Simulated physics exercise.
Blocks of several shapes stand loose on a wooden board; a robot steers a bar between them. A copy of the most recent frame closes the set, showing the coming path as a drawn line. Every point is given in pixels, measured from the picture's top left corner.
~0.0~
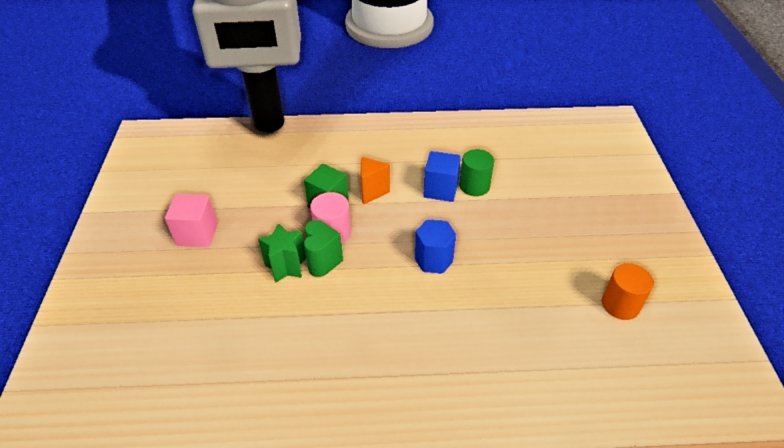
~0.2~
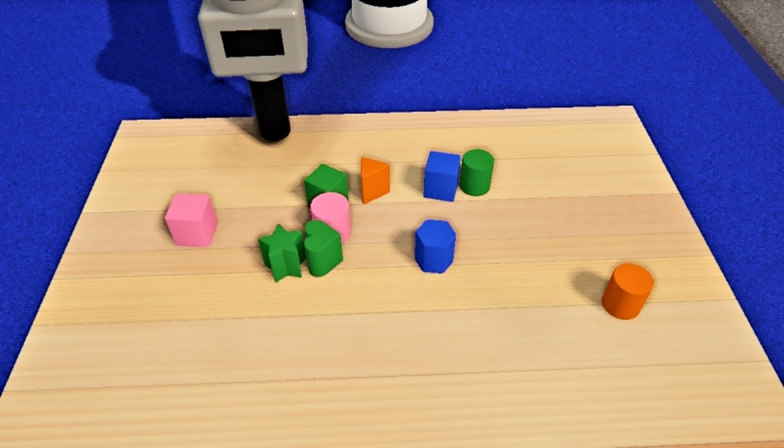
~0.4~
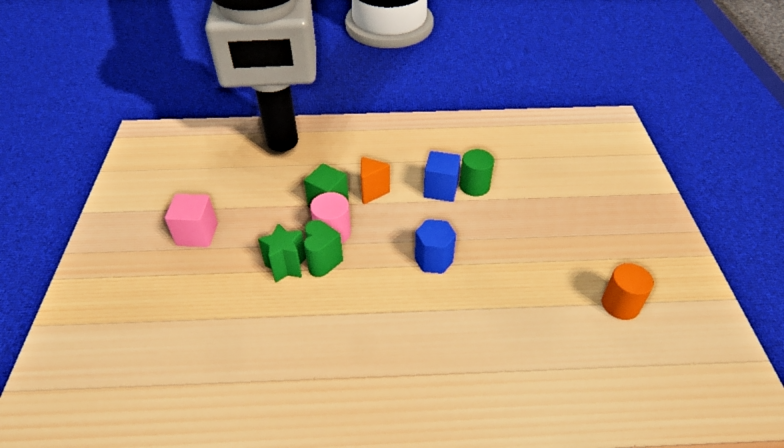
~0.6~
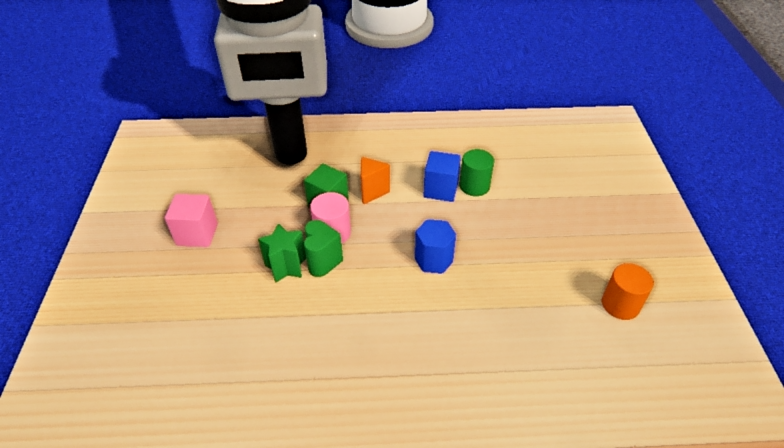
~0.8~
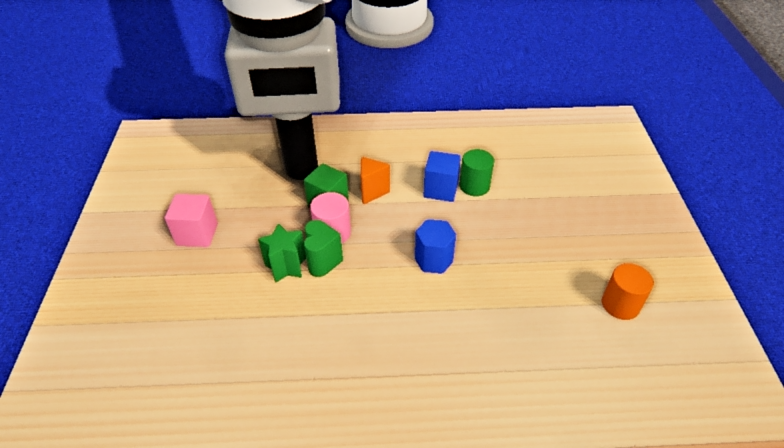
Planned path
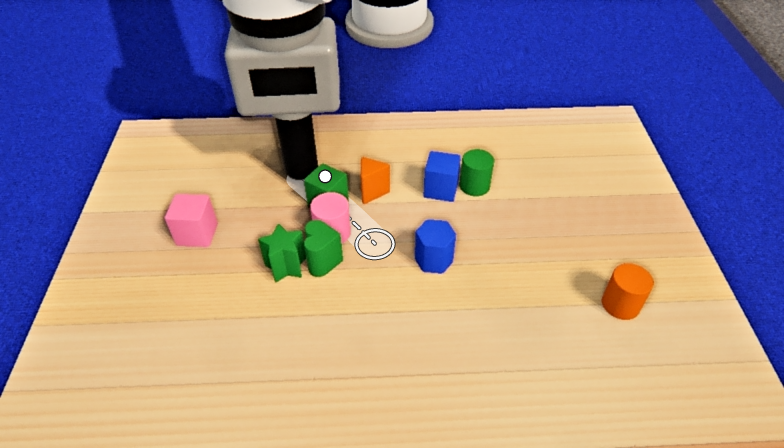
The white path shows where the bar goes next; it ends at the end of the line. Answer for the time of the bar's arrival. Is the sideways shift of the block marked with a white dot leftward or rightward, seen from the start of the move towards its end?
It heads left.
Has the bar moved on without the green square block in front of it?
Short answer: No.
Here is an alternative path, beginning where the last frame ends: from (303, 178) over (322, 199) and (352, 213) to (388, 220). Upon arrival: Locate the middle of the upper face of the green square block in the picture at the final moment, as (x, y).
If I read the scene right, the answer is (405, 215).
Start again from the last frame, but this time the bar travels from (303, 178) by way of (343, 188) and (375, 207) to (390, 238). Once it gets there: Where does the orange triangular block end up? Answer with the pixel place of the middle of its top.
The answer is (404, 178).
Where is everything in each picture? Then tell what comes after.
Lower end of the bar at (270, 124), tops of blocks, green star at (281, 239), green heart-shaped block at (319, 234), green square block at (325, 176), pink cylinder at (329, 205), blue hexagon at (436, 232), in the first picture.
Bar at (276, 133), blocks as before, in the second picture.
Bar at (283, 143), blocks as before, in the third picture.
Bar at (292, 155), blocks as before, in the fourth picture.
Bar at (302, 170), green star at (281, 239), green heart-shaped block at (319, 234), green square block at (325, 176), pink cylinder at (329, 205), blue hexagon at (436, 232), in the fifth picture.
The drawn path runs from (303, 178) by way of (327, 198) and (351, 220) to (375, 244); the dot is on the green square block.
The first path, step by step. One third of the way, bar at (326, 190); green heart-shaped block at (317, 240); green square block at (344, 189); pink cylinder at (337, 217).
Two thirds of the way, bar at (351, 212); green heart-shaped block at (316, 240); green square block at (378, 207); pink cylinder at (340, 220).
At the end, bar at (375, 236); green star not moved; green heart-shaped block at (311, 248), turned 10° clockwise; green square block at (408, 227), turned 15° anticlockwise; pink cylinder at (349, 240); blue hexagon at (443, 235), turned 15° anticlockwise.
